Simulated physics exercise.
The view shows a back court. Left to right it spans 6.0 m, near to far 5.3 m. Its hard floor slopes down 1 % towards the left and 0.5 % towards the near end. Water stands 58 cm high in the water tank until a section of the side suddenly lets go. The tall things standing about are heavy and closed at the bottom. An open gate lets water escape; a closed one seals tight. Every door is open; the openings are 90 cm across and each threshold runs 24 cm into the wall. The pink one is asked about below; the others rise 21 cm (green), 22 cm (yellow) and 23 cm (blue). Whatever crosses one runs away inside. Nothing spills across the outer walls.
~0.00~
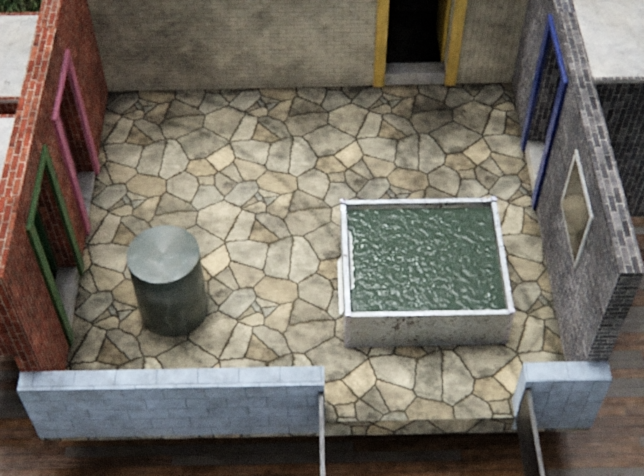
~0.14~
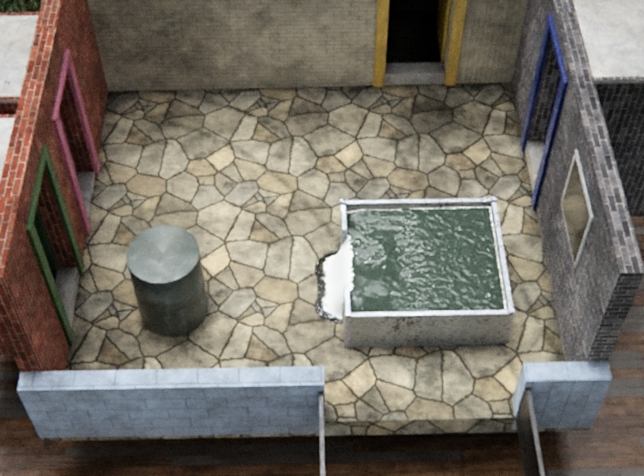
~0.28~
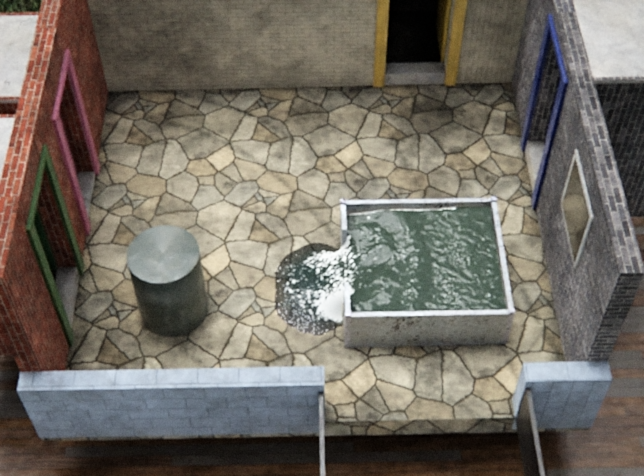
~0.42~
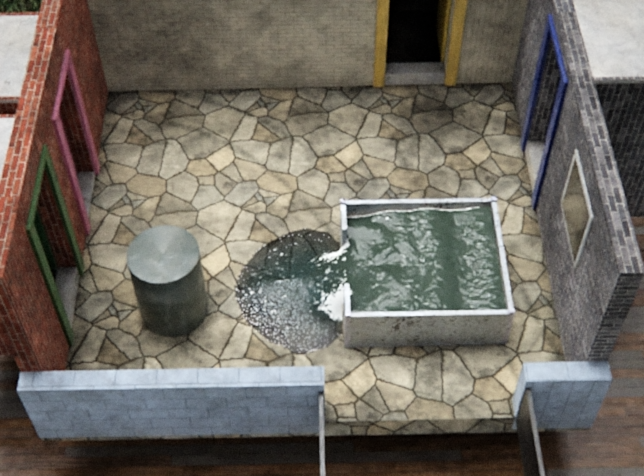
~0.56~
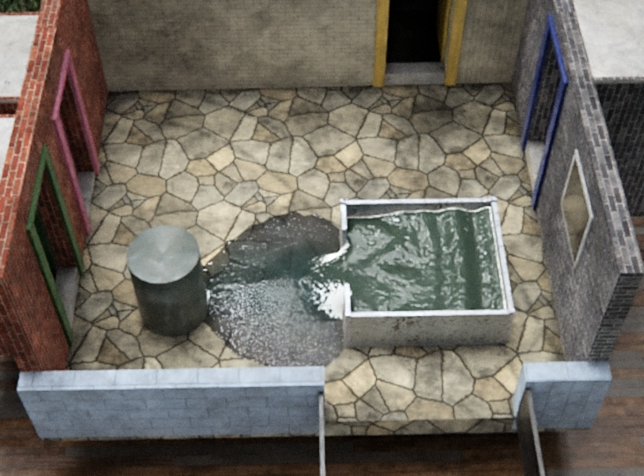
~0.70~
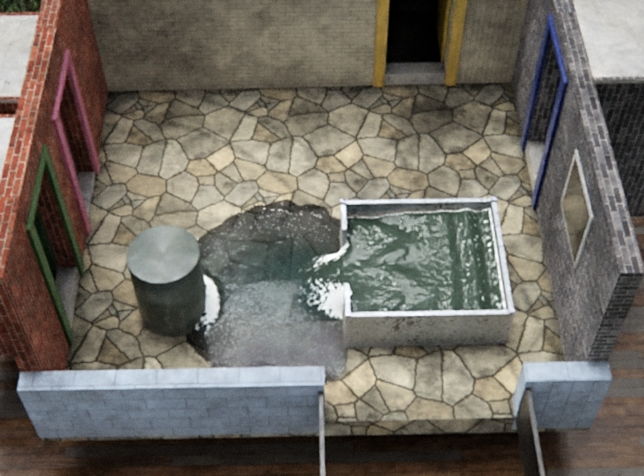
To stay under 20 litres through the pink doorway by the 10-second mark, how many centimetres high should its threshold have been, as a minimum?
It would have to be roughly 16 cm high.
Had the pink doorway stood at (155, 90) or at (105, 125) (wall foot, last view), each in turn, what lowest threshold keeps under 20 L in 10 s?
About 16 and 12.0 cm.
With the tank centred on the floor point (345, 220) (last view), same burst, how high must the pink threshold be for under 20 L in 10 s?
Then roughly 20 cm.
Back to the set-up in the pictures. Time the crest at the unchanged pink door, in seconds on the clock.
Near 2.0 s.
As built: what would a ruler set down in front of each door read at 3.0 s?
In cm: Green 14, yellow 0, blue 0, pink 17.
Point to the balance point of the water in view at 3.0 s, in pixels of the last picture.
At about (284, 279).
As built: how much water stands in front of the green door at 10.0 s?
About 7.0 cm.
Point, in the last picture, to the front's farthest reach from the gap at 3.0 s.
Around (109, 95).
After 1.4 s water covers 30 % of the floor, deepest (32 cm) near (334, 289); it has not reached the pink door.
After 3.0 s water covers 40 % of the floor, deepest (28 cm) near (109, 95); 17 cm at the pink door, 69 litres in over its 8 cm threshold.
After 10.0 s water covers 95 % of the floor, deepest (10 cm) near (82, 272); 9 cm at the pink door, 131 litres in over its 8 cm threshold.
At the pink door as built, the water arrived by 1.5 s and peaked near 20 cm at 2.0 s.
Run again over the same 10 s with other heights there, 48 litres in over 13 cm, 11 litres over 18 cm. The limit of 20 litres is kept from about 16 cm up.
